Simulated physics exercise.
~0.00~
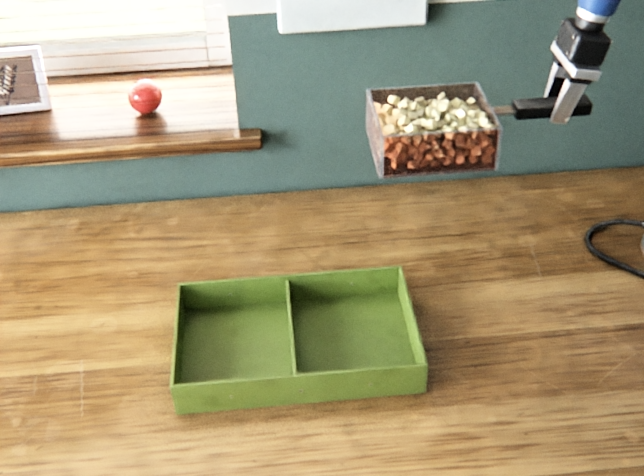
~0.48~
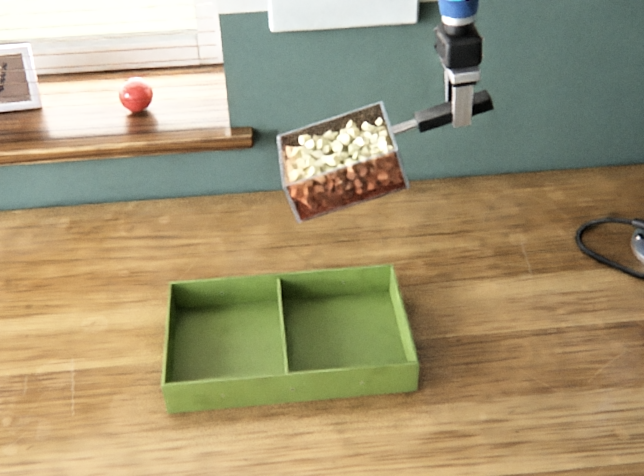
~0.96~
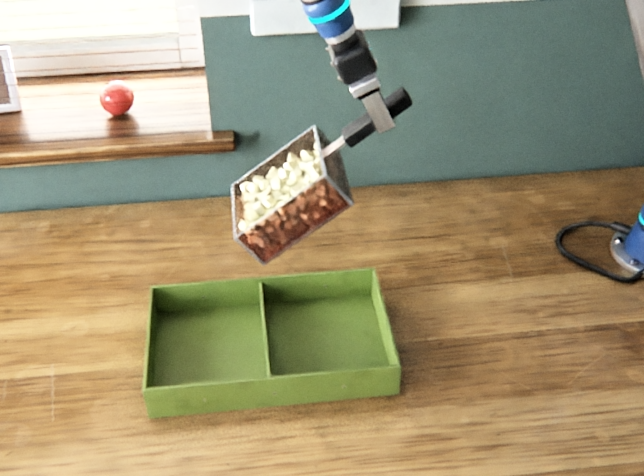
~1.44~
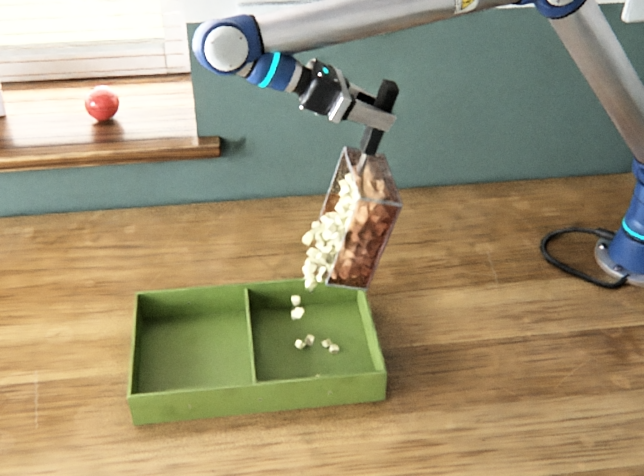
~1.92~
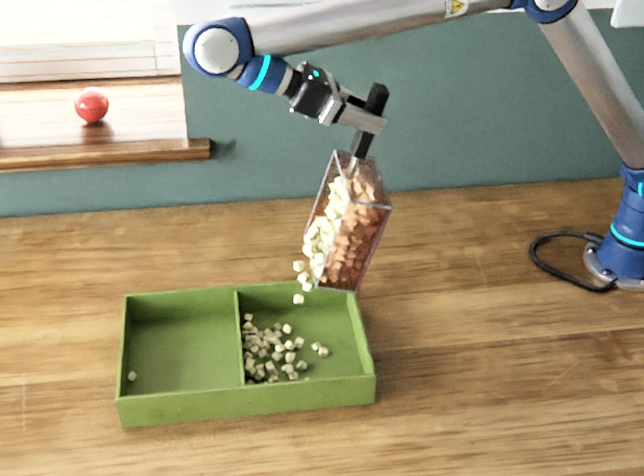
A robot arm tips a clear box, spilling pale cubes mostly into the green tray's right side.
